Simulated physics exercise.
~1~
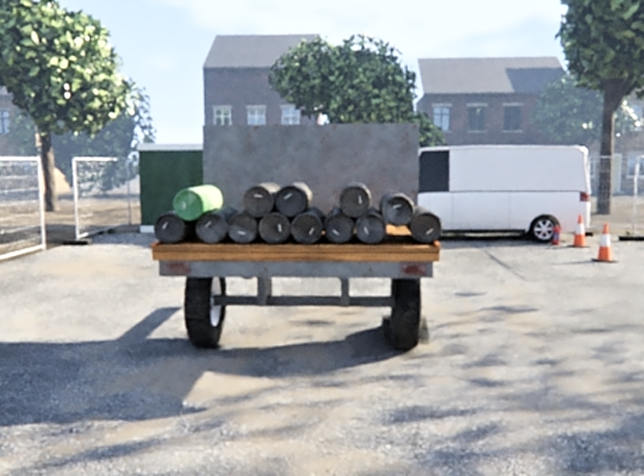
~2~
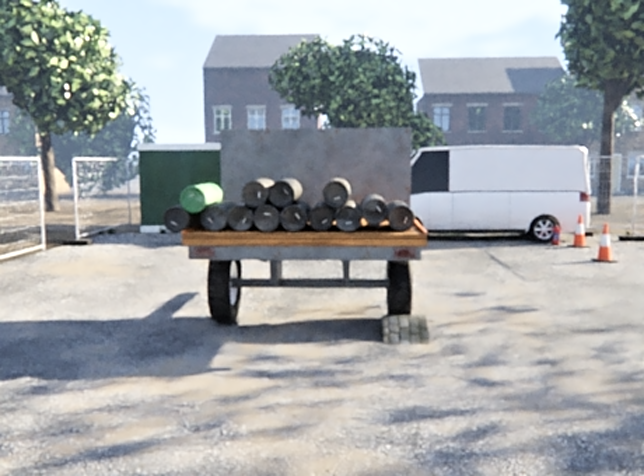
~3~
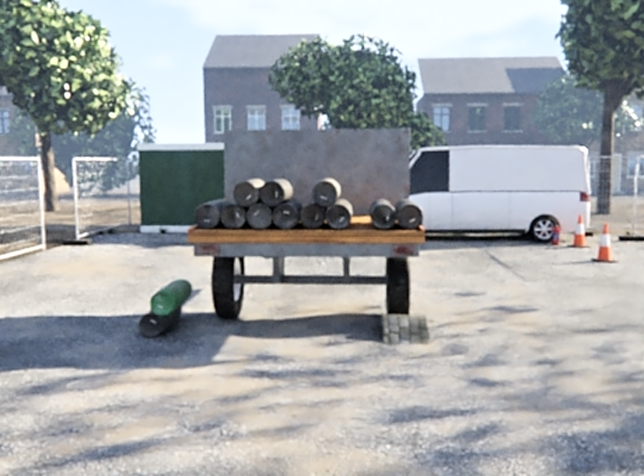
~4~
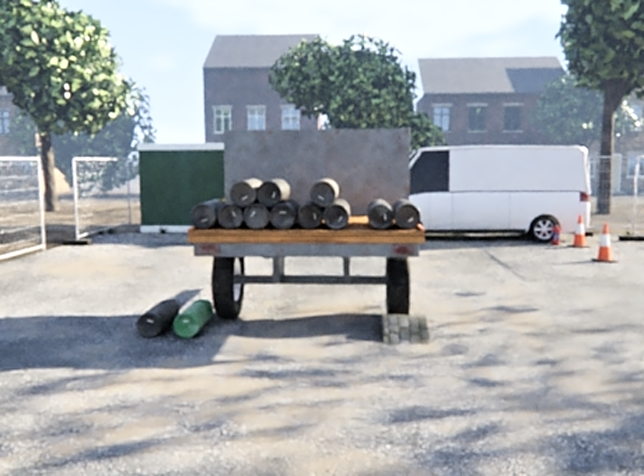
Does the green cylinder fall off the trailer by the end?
Yes, it goes over the left side and ends up lying on the ground beside a dark cylinder.
A trailer crawls over a block, and one green and one dark cylinder drop off left.
